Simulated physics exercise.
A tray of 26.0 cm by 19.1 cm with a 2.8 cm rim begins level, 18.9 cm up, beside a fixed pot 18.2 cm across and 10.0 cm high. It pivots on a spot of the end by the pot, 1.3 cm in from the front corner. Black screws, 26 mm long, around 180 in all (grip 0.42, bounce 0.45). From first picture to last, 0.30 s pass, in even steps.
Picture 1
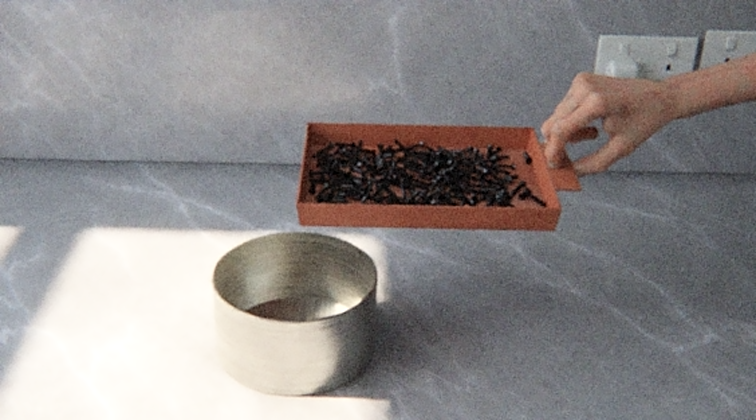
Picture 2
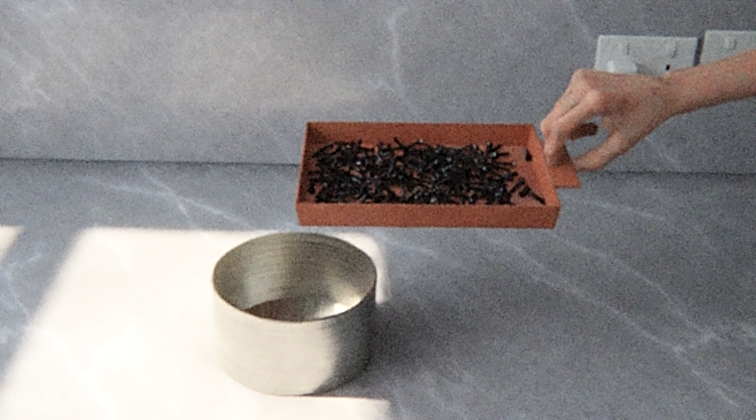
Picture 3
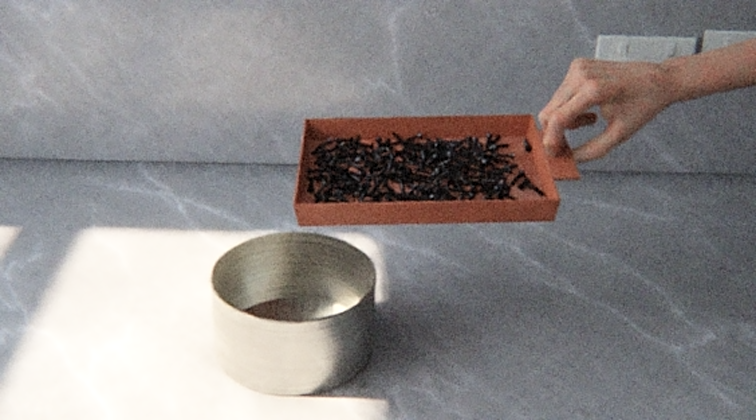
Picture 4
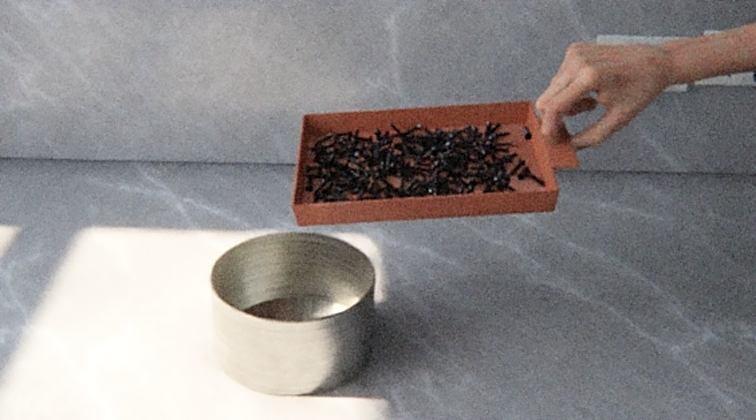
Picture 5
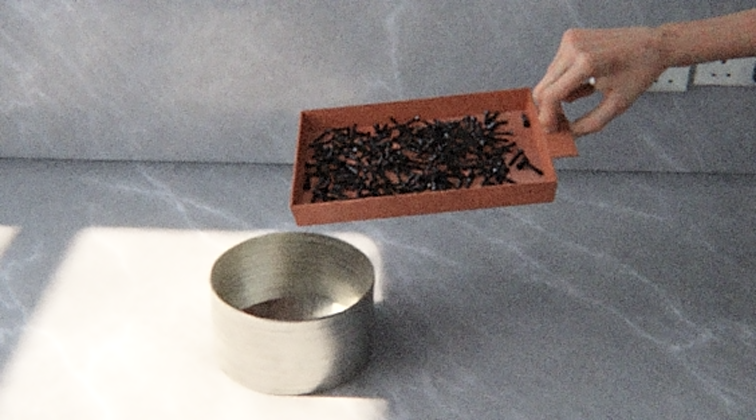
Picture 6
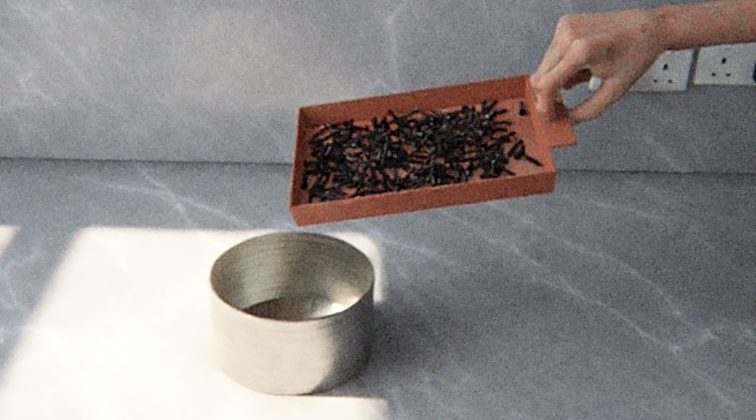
The footage shows a hand holding a shallow reddish-brown tray of small black pieces above and beside a round metallic pot on a grey marbled surface, then gradually raising the tray's right end so it slopes slightly down leftward.
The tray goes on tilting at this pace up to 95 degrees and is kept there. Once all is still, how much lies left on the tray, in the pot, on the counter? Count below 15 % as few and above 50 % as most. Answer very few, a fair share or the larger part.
Tray very few, pot the larger part, counter a fair share.
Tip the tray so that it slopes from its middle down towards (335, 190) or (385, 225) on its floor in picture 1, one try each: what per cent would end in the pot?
Some 80 and 20 per cent.
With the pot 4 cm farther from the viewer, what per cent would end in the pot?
In that case some 10 per cent.
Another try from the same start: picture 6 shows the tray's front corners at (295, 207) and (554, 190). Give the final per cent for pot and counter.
Pot 25, counter 75.
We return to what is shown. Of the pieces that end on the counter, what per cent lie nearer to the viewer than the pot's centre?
About 100 per cent.
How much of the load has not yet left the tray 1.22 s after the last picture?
Roughly 85 per cent.
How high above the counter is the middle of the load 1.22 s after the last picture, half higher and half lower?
Roughly 22 cm.
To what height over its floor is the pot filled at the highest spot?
Some 2.5 cm.
Then, 0.73 s after the last picture, tilt 51 degrees; the tray holds 100 %, the pot 0 %.
Then, 1.22 s after the last picture, tilt 77 degrees; the tray holds 85 %, the pot 5 %.
Then, 1.77 s after the last picture, tilt 95 degrees; the tray holds 5 %, the pot 60 %.
In the end, tray 0 %, pot 70 %, counter 30 %.
